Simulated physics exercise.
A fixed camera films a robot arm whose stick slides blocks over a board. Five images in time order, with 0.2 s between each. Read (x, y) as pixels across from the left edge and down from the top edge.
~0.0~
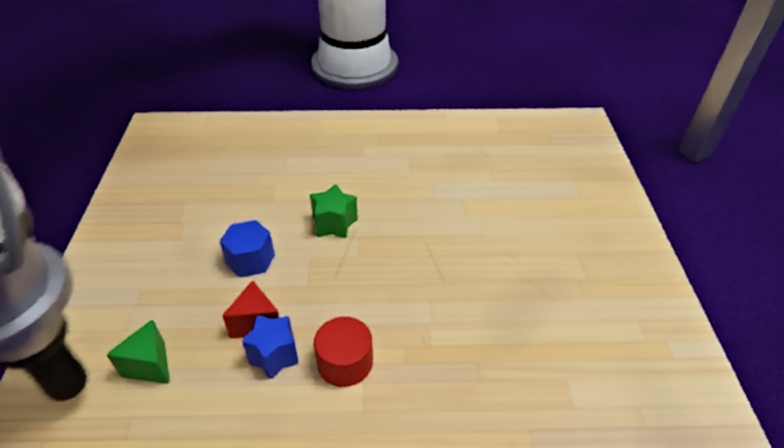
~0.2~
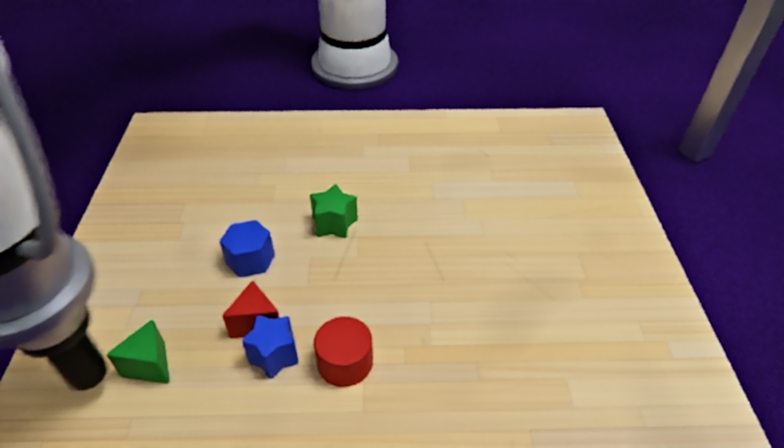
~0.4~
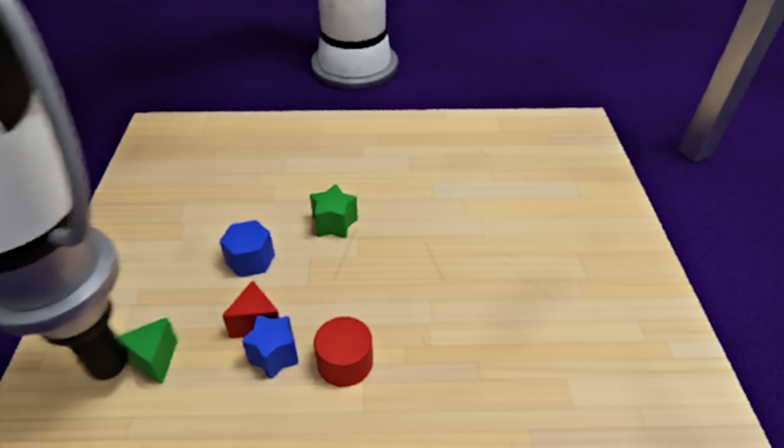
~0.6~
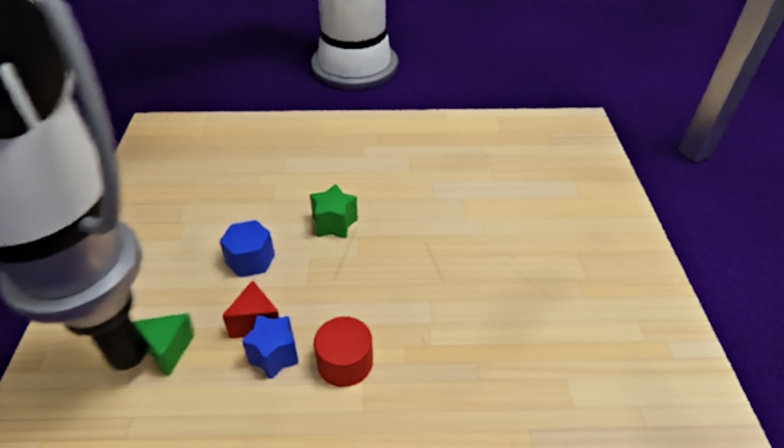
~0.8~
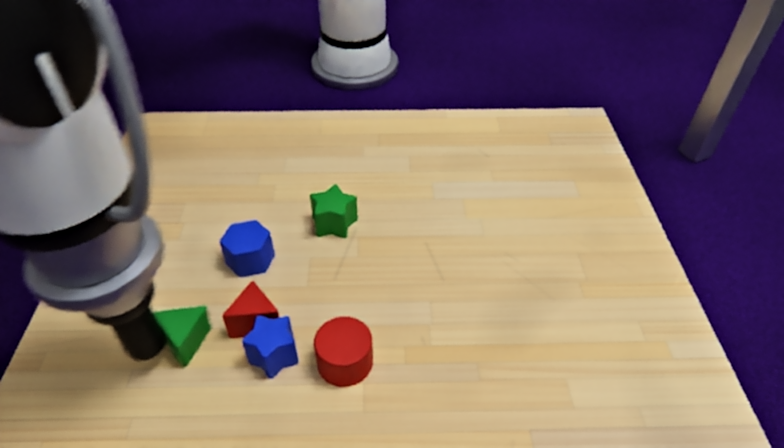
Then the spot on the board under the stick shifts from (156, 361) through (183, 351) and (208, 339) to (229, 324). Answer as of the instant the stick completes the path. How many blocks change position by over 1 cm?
It displaces two.
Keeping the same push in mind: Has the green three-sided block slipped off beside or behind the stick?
Going by the path, no.
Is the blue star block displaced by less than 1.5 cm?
The answer is yes.
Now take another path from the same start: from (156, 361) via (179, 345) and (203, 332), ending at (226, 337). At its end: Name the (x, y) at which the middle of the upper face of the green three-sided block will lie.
It should be at (241, 288) by then.
The first path, step by step. Halfway along, stick (189, 330); green three-sided block (217, 303).
At the end, stick (224, 309); green three-sided block (250, 282); red three-sided block (272, 299); blue star block in place.
